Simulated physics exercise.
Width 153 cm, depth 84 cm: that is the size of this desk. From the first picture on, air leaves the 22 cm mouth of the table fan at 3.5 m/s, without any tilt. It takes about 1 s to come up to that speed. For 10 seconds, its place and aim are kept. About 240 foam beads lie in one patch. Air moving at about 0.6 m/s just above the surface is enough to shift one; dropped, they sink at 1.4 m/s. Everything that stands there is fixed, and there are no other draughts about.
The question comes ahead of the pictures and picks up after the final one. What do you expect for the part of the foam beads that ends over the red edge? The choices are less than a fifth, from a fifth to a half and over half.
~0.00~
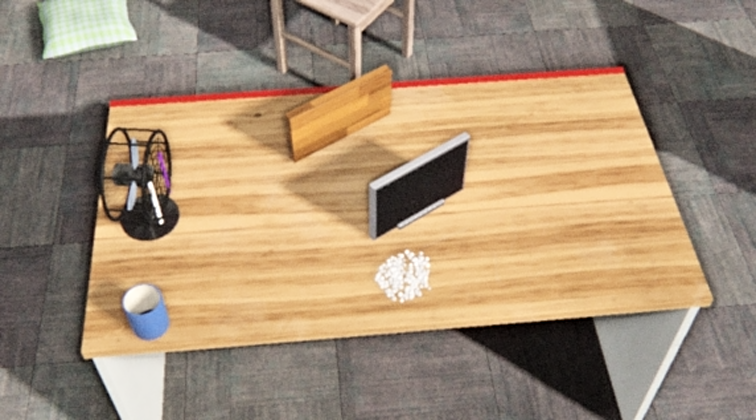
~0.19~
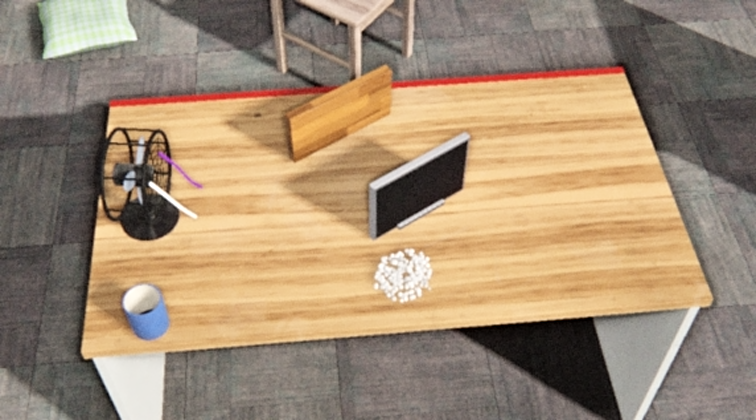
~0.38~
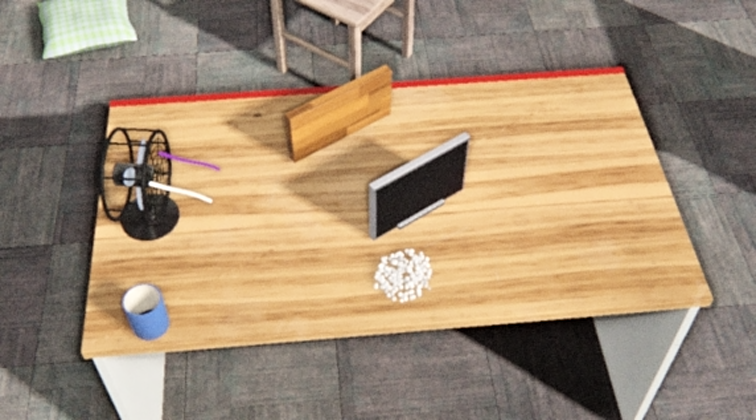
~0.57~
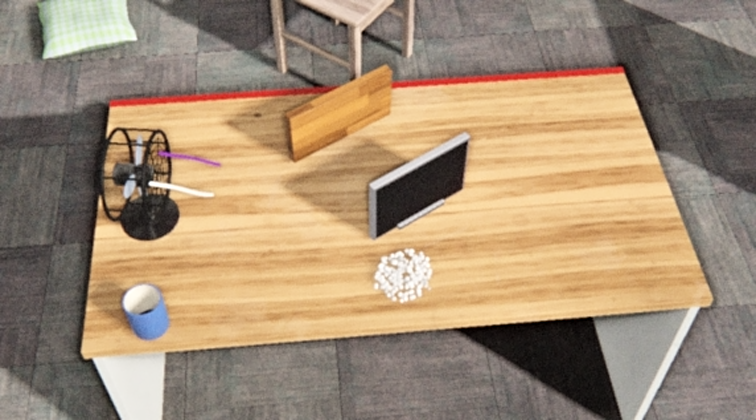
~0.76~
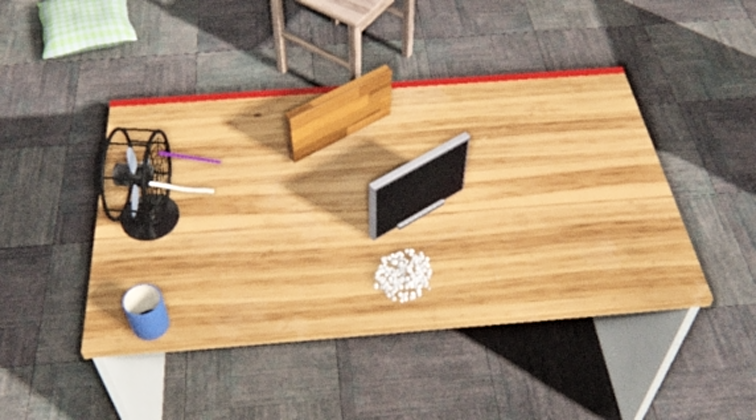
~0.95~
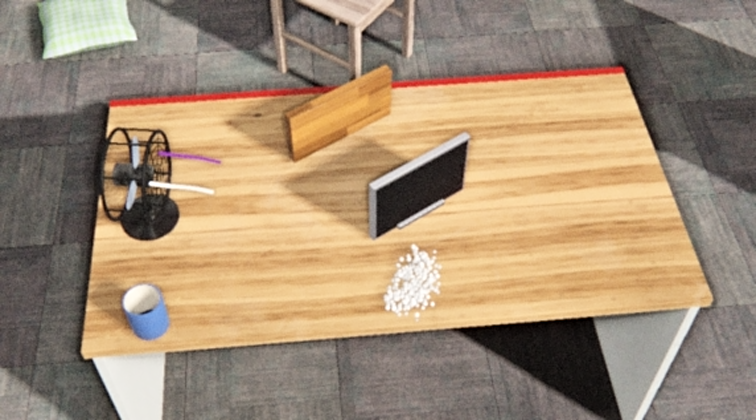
Once it stops, fewer than a fifth are across the red edge.
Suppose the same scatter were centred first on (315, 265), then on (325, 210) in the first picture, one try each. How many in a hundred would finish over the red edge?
It goes 0 % first, then 80 %.
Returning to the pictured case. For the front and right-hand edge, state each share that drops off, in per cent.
Roughly 100 per cent at the front edge and 4 per cent at the right-hand edge.
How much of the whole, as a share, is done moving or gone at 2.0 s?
About 90 %.
After 2.0 s the count stands so, 0 % are over the red edge.
After 3.2 s the count stands so, 0 % are over the red edge.
After 5.5 s the count stands so, 0 % are over the red edge.
After 10.0 s, at the end, 0 % are over the red edge.
